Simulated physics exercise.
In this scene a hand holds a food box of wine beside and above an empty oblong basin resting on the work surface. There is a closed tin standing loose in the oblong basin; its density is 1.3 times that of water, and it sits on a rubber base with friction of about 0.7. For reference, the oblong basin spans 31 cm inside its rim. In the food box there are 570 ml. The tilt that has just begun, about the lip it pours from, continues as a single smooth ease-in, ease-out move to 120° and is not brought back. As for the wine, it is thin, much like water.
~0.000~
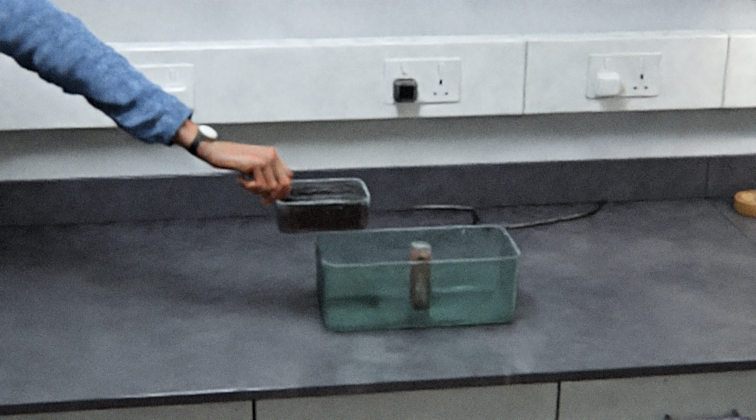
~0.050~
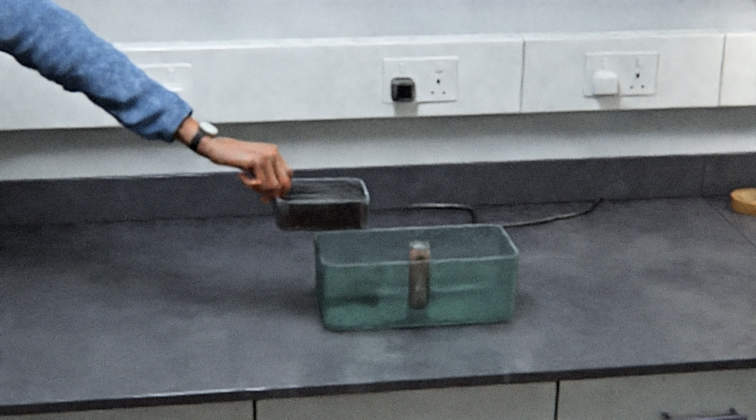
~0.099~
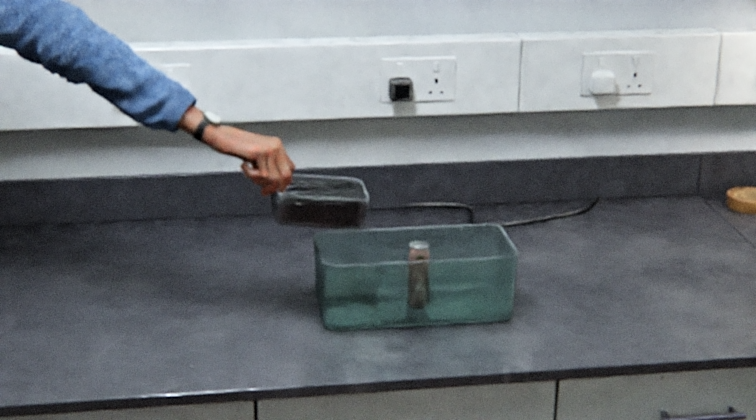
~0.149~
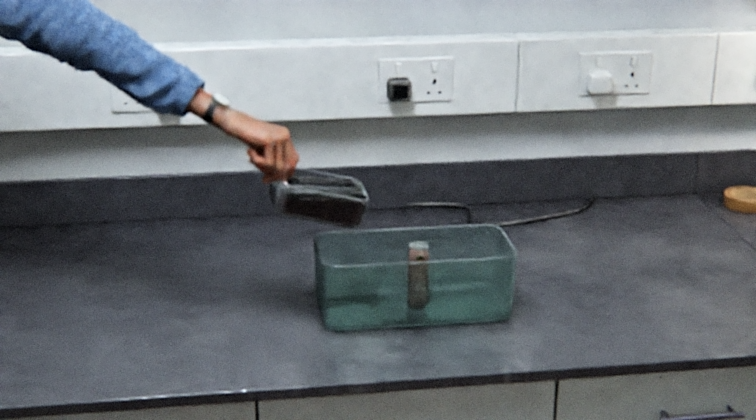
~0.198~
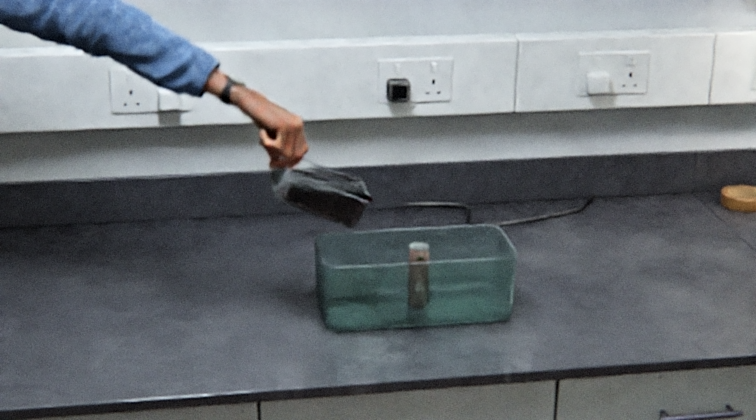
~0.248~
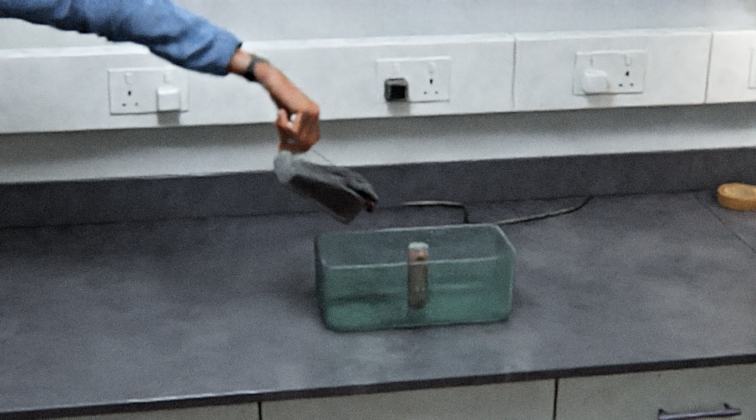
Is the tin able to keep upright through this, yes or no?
Yes, it remains upright.
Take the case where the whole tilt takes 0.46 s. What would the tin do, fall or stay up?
The tin would stay balanced.
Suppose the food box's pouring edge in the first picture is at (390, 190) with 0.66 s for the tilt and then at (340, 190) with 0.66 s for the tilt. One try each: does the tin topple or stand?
The tin stays vertical the first time and overturns the second time.
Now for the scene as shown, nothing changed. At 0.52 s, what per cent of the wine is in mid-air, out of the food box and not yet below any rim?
Close to 56 in a hundred.
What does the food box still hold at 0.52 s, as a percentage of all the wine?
Close to 7 percent of the liquid remains at that time.
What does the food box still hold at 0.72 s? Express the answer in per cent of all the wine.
Around 0 in a hundred is still there.
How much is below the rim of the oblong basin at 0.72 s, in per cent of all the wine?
Some 92 percent.
After 0.52 s the tilt is 108° and 7 per cent is still to pour; the tin stands where it began.
After 0.72 s the tilt is 120° and 0 per cent is still to pour; the tin stands where it began.
After 0.93 s the tilt is 120° and 0 per cent is still to pour; the tin stands where it began.
After 1.16 s the tilt is 120° and 0 per cent is still to pour; the tin stands where it began.
In the end the tin stands where it began.
